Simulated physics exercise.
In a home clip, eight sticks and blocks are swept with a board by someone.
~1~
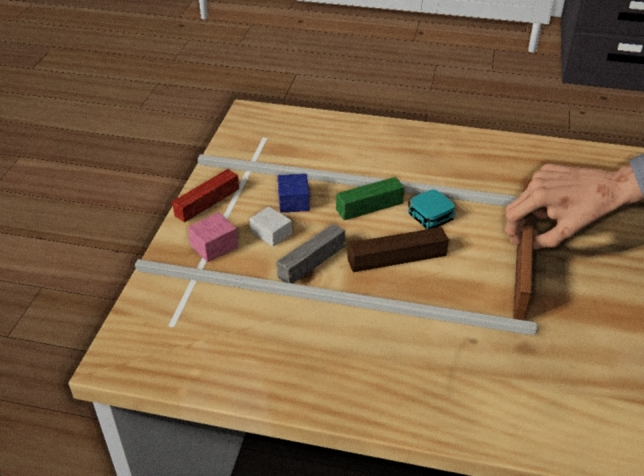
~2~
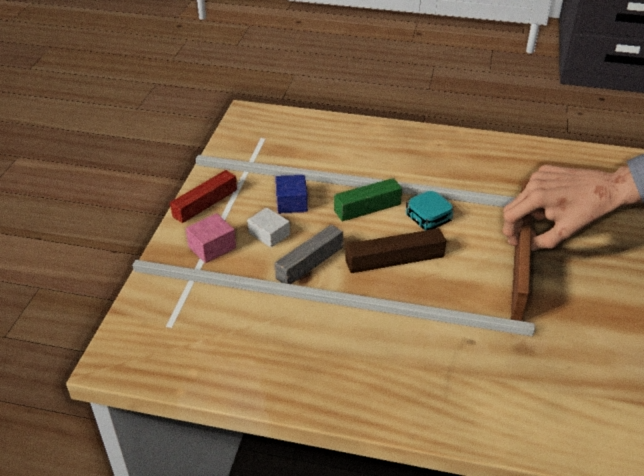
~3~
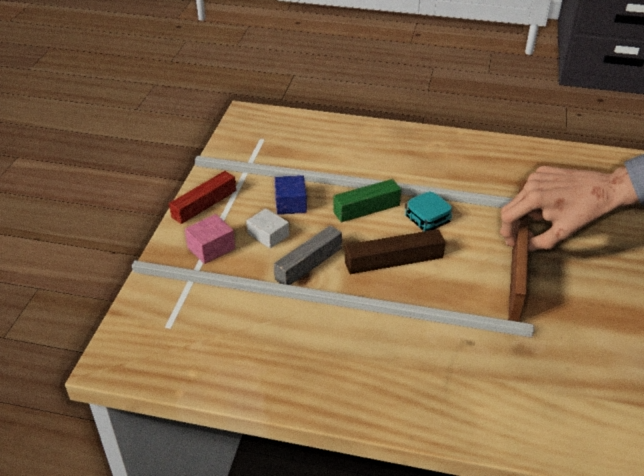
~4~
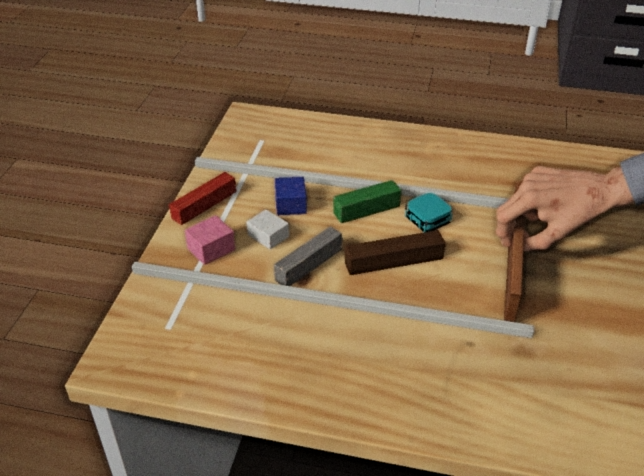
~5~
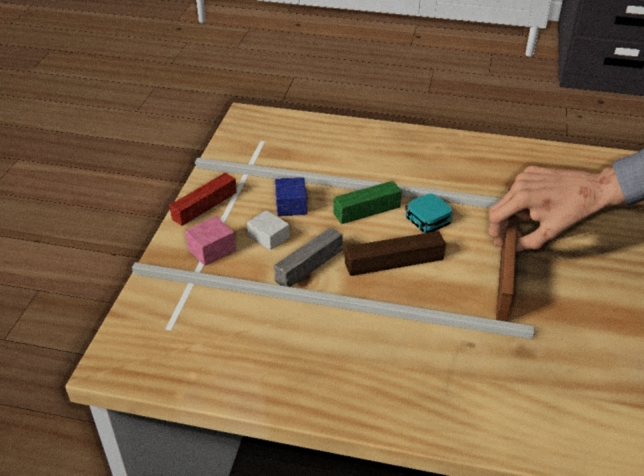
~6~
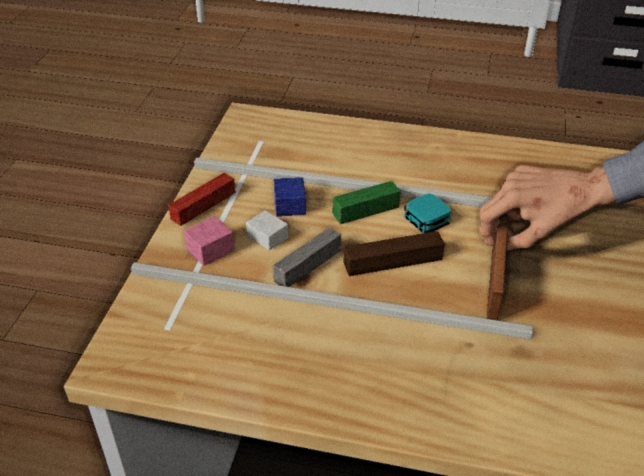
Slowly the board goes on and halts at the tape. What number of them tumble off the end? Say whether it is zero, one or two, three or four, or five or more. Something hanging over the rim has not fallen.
I would say one or two.
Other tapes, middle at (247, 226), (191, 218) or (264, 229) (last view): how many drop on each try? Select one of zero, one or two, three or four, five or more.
In turn: Just one or two; more than four; none.
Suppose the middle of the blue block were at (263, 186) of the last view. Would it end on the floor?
As for the blue block, it topples off.
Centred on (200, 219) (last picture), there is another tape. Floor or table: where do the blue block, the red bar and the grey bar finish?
As for the blue block, it ends up falling; the red bar ends up falling; the grey bar keeps its place.
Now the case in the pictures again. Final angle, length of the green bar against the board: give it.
Some 60 degrees.
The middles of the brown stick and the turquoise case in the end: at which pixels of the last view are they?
In the last picture, roughly (199, 236) and (208, 196).
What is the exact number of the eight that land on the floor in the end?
Fallen: 2.
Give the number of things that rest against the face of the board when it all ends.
At rest, 3 are in contact.
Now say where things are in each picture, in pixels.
The first picture shows red bar (207, 195); pink block (213, 237); white block (271, 227); board (525, 246); tape (225, 219).
The second picture shows pink block (211, 238); turquoise case (430, 211).
The third picture shows white block (268, 228); blue block (291, 195).
The fourth picture shows red bar (204, 198); grey bar (309, 257).
The fifth picture shows pink block (211, 240); green bar (368, 202).
The sixth picture shows red bar (203, 199); pink block (209, 241); white block (267, 230); board (499, 247); tape (221, 222).
Soon after, none off yet; red bar at rest near (203, 199); pink block at rest near (209, 241); white block at rest near (267, 230).
After that, none off yet; red bar moving near (200, 197); pink block at rest near (209, 241); white block displaced about its own width near (244, 228).
In the end, the number that fall off is one or two; gone, blue block and red bar.
